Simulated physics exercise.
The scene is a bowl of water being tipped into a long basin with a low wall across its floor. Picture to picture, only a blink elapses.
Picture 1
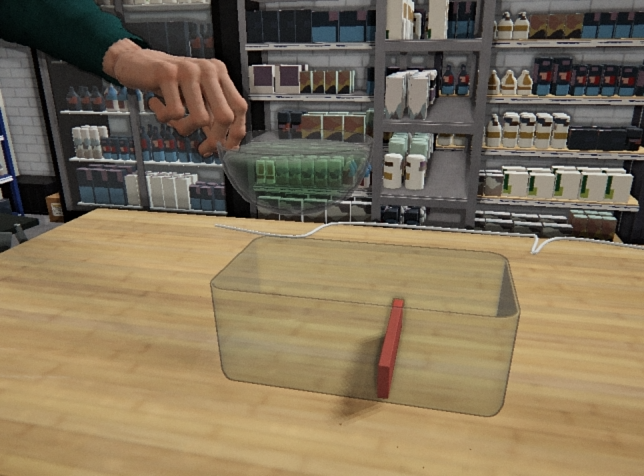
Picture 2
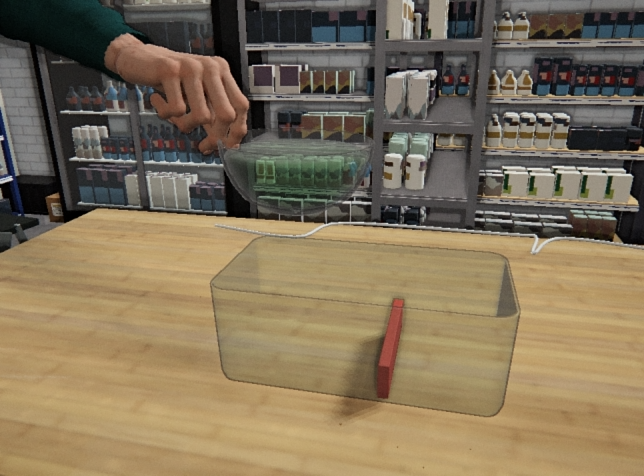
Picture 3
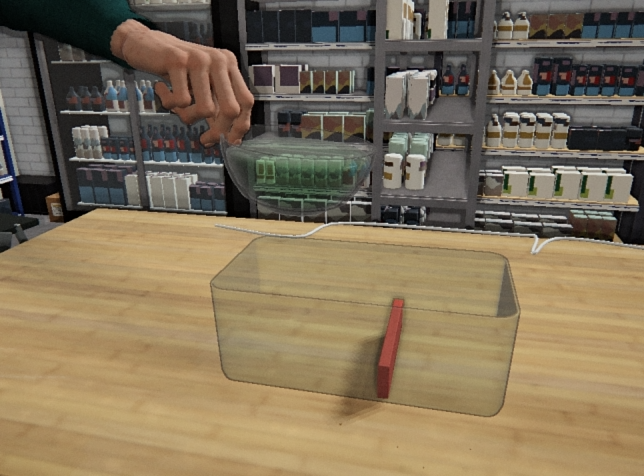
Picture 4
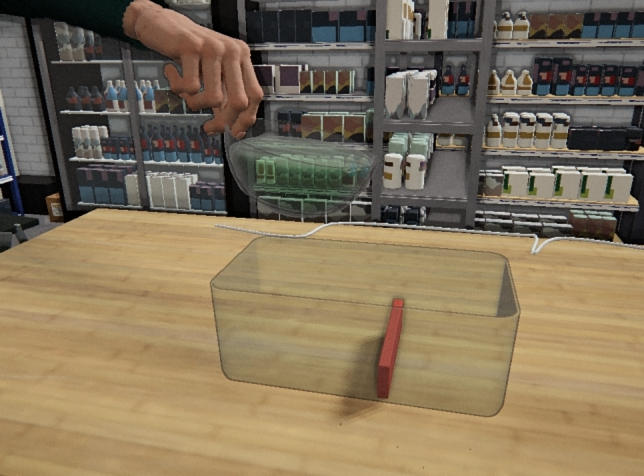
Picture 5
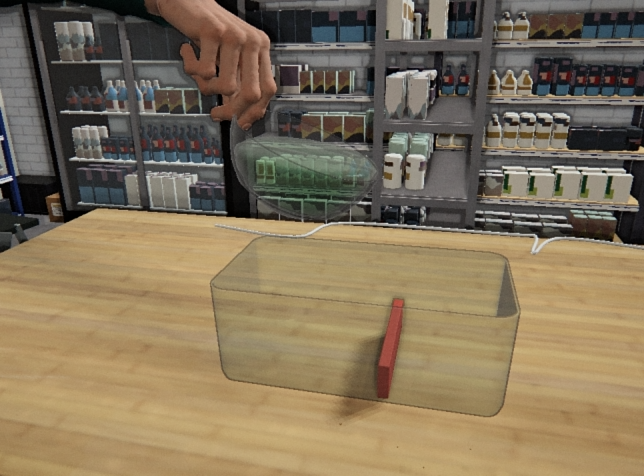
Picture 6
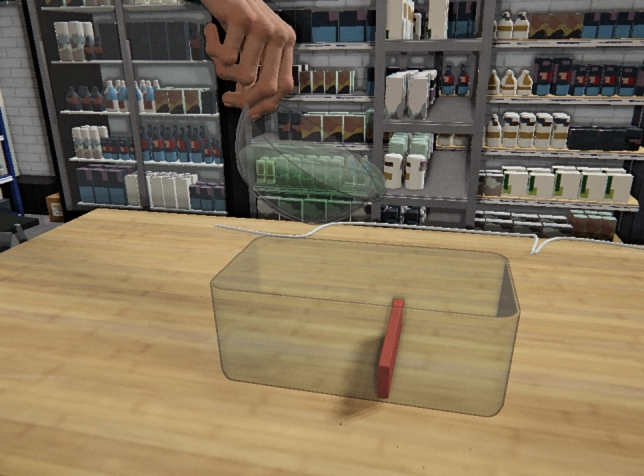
A hand in a dark green sleeve moves rightward and slightly upward at the upper left, while the clear, round bowl beside it tilts progressively down to the right. Seen from a fixed view above a light wooden counter in a shop, stocked shelves line the back. A transparent rectangular basin with an upright red divider inside stays still in front, a thin white cord behind it.
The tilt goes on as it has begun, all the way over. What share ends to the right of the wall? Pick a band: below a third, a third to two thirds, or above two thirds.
A third to two thirds.
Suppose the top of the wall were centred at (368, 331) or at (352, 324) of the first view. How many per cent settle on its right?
Try 1: About 60 percent; try 2: About 80 percent.
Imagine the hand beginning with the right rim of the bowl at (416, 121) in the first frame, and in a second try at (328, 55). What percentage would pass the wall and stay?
First about 60, then 35 per cent.
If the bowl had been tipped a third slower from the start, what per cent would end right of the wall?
It comes to about 60 per cent.
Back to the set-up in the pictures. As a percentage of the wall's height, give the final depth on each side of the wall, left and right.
I get 40 % for the left and 50 % for the right.
A moment on, the bowl is tipped right over and 6 per cent is still to pour, 23 is left of the wall and 55 right of it.
Next, the bowl is tipped right over and 0 per cent is still to pour, 37 is left of the wall and 43 right of it.
Then the bowl is tipped right over and 1 per cent is still to pour, 45 is left of the wall and 50 right of it.
Later the bowl is tipped right over and 0 per cent is still to pour, 50 is left of the wall and 47 right of it.
Finally, 50 per cent lies left of the wall, 47 right of it and 3 outside.
